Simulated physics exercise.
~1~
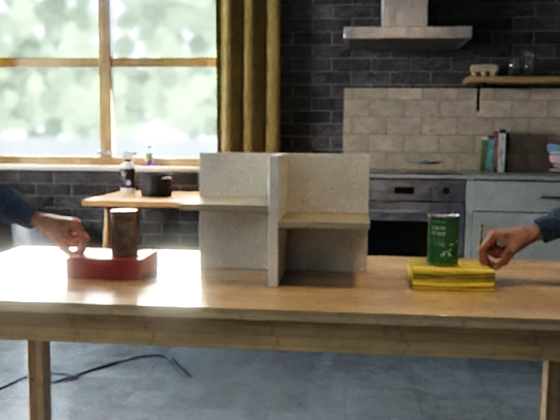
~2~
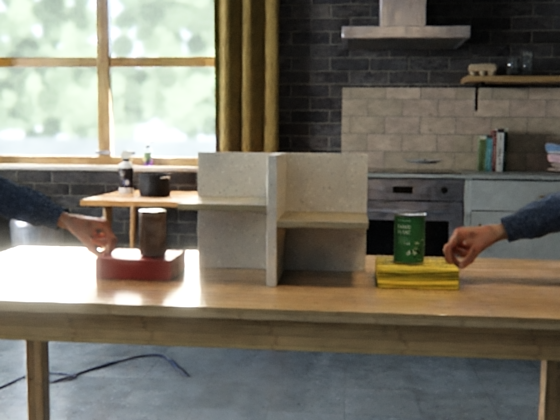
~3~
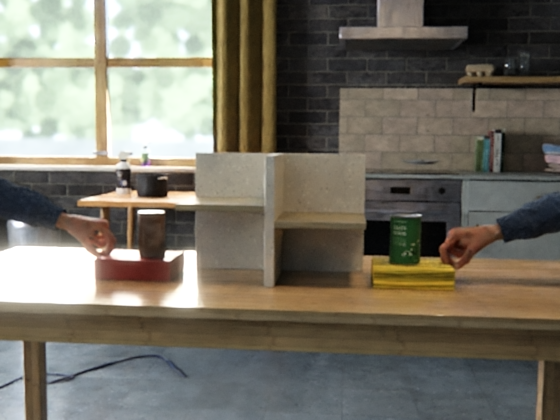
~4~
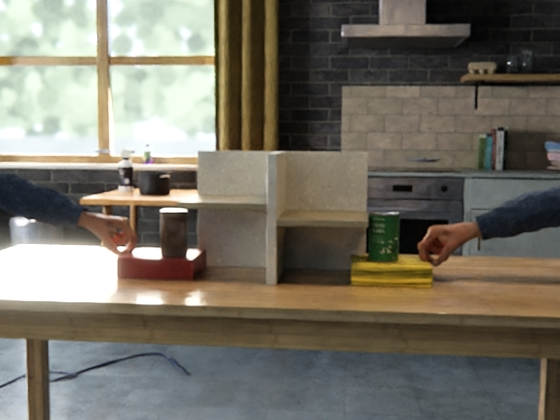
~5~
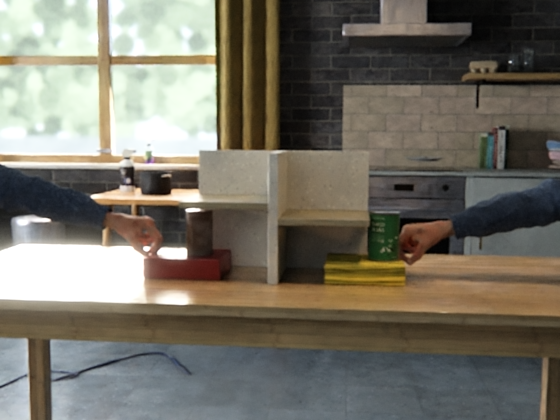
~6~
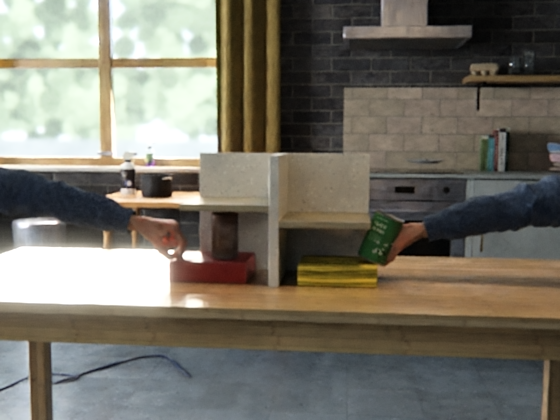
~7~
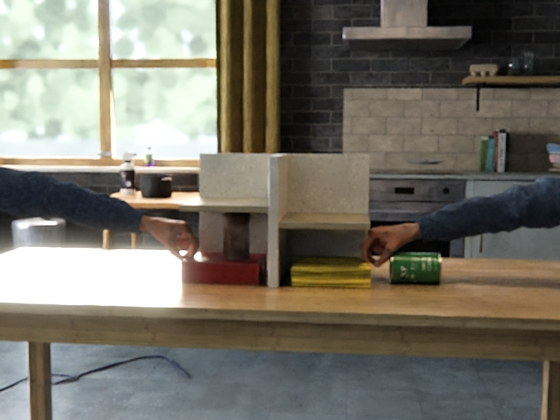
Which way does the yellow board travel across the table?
The yellow board moves to the left, pushed by the hand on the right toward the middle of the shelf.
